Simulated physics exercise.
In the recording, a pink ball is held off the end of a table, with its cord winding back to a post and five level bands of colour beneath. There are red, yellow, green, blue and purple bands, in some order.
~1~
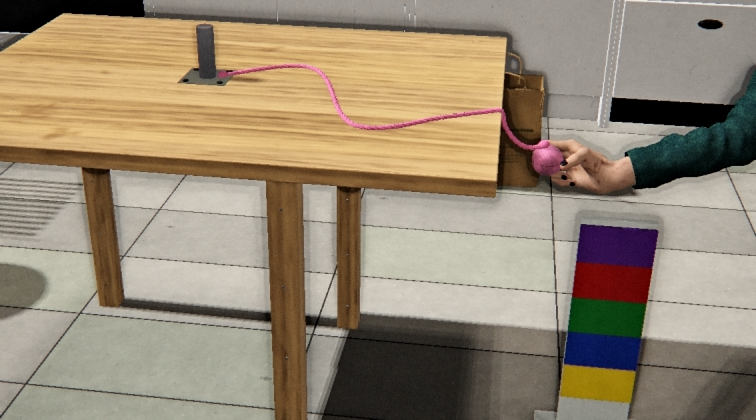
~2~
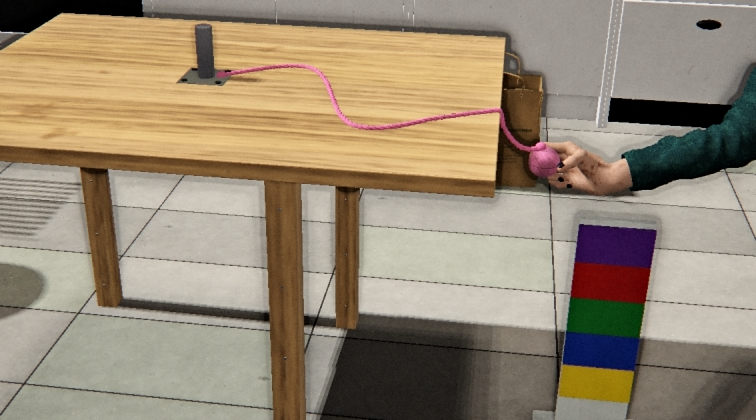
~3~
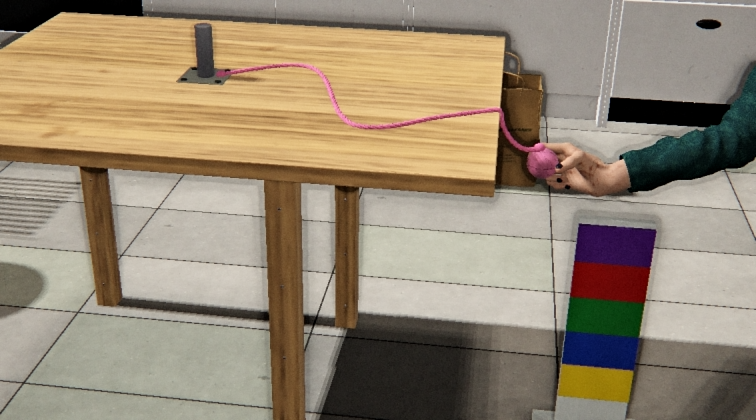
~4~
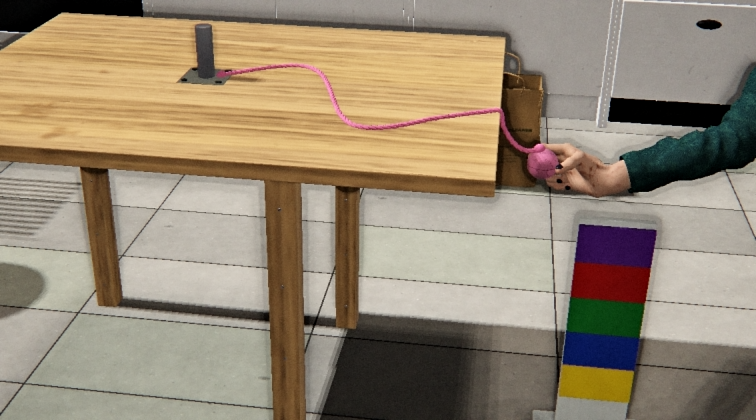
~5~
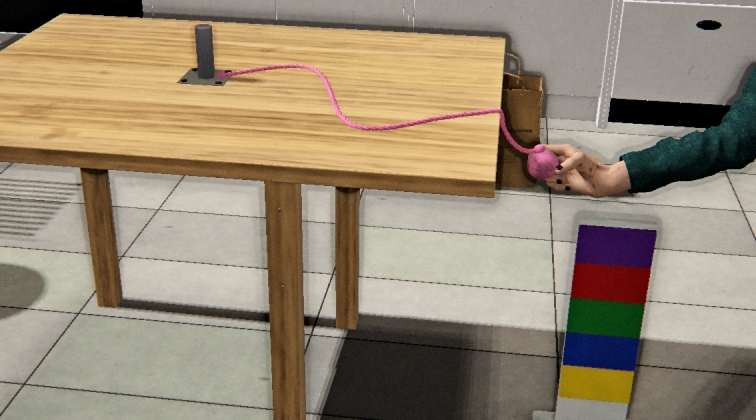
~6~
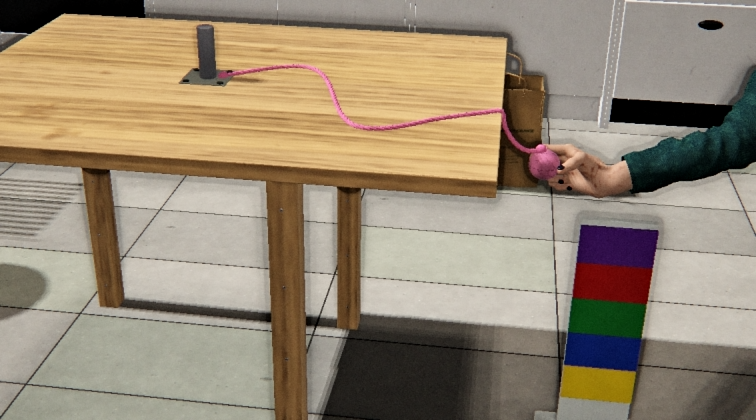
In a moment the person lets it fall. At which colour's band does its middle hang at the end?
The green band.
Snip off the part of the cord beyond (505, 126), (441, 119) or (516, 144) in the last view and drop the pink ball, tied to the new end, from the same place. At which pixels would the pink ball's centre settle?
Respectively (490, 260), (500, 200) and (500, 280).
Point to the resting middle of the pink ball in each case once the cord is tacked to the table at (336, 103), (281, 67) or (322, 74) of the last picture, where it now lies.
The places are (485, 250), (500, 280) and (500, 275).
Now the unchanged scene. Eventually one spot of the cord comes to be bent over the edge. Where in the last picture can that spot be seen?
Look around (375, 129).
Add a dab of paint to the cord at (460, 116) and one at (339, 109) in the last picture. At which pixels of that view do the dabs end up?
Well, the first one sits at (501, 190), and the second one sits at (440, 96).
Early on, ball near (455, 281); level with green.
Midway, ball near (503, 297); level with green.
Finally, ball near (494, 295); level with green. Its middle rests at the green band.
